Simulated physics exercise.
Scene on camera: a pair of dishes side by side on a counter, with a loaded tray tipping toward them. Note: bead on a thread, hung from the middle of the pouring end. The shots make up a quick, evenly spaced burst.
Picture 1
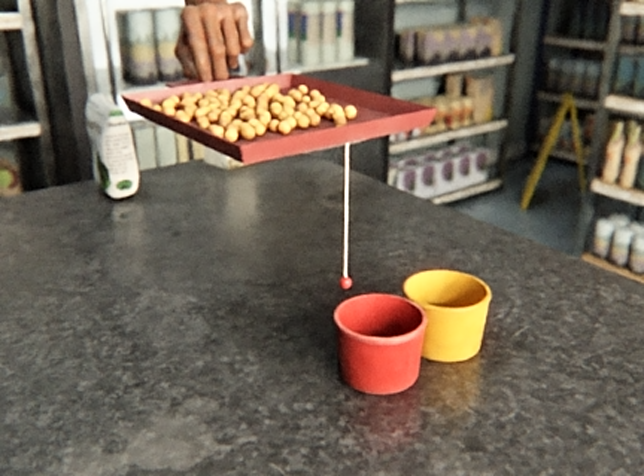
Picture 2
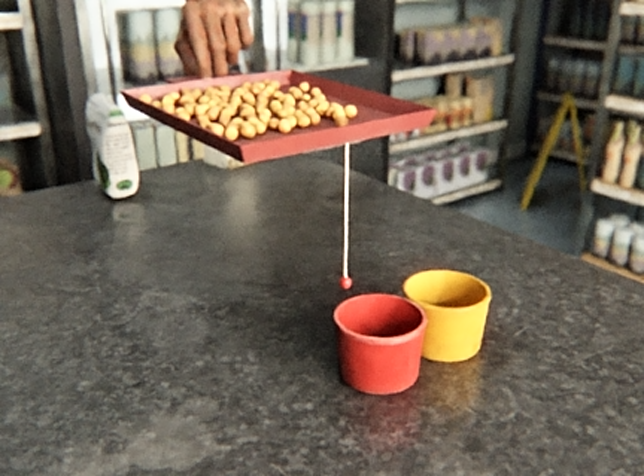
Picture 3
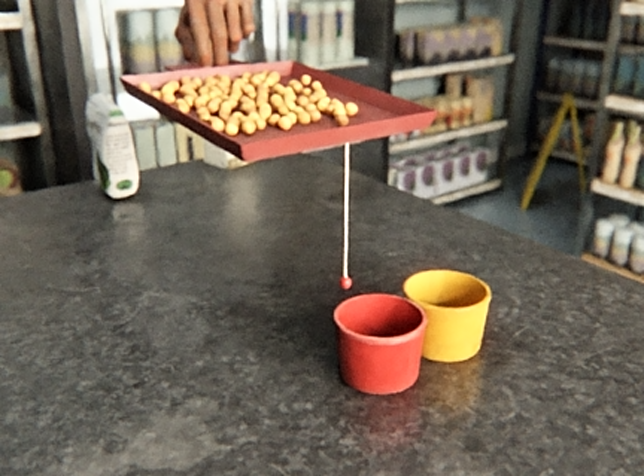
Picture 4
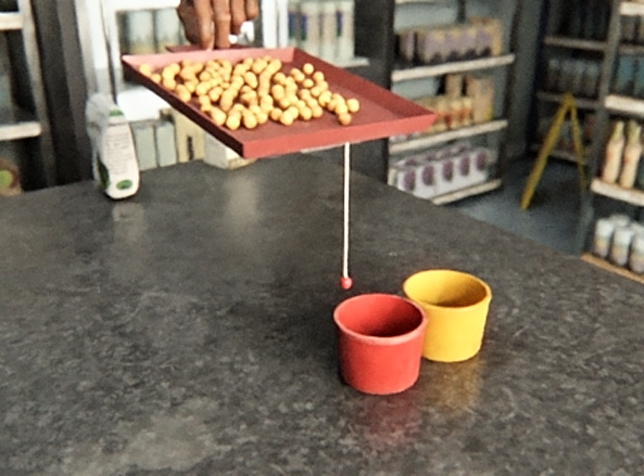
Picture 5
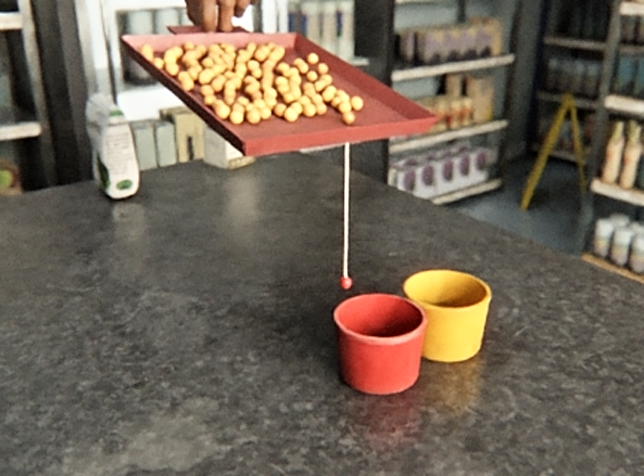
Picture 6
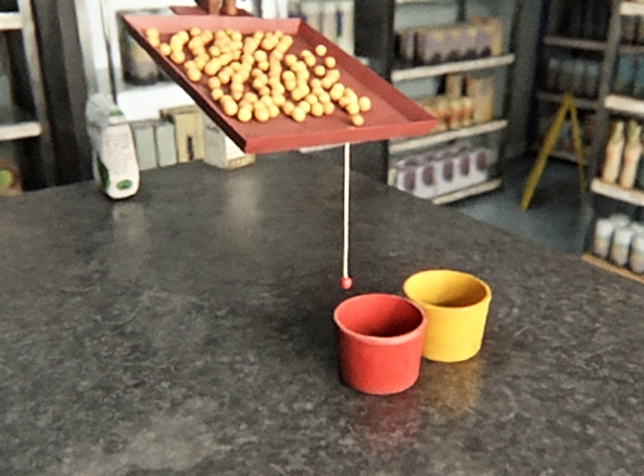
A hand steadily raises one side of a red tray, and the round beads begin shifting.
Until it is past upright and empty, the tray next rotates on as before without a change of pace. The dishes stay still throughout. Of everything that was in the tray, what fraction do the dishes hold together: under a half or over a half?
Together they hold over a half.
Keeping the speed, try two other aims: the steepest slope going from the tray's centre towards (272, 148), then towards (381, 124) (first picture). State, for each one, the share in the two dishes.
0 %, give or take, and then 40 %.
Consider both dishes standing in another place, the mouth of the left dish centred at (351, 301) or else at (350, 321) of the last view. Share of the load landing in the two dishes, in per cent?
Around 40 and around 60 per cent, in that order.
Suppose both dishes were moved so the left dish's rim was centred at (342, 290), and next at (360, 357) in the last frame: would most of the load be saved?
For the two tries in order: Not as much as half, not as much as half.
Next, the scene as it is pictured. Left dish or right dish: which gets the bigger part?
Winning side: Right of the pair.
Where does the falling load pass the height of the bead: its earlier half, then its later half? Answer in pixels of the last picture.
Half one: (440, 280), half two: (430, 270).
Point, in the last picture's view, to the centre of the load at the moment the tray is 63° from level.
Load centre: Approx. (404, 138).
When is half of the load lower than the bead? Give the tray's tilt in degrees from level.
Angle: Close to 80°.
Soon after the last picture, tray tipped steeply; about two thirds on the tray; a small part in the left dish; a small part in the right dish; a small part outside both; about a quarter in the air.
A little later, tray tipped past a quarter turn; about a quarter in the left dish; about half in the right dish; a small part outside both; a small part in the air.
Later still, tray tipped past a quarter turn; about a quarter in the left dish; about half in the right dish; about a quarter outside both.
By the end, tray tipped past a quarter turn; about a quarter in the left dish; about half in the right dish; about a quarter outside both.
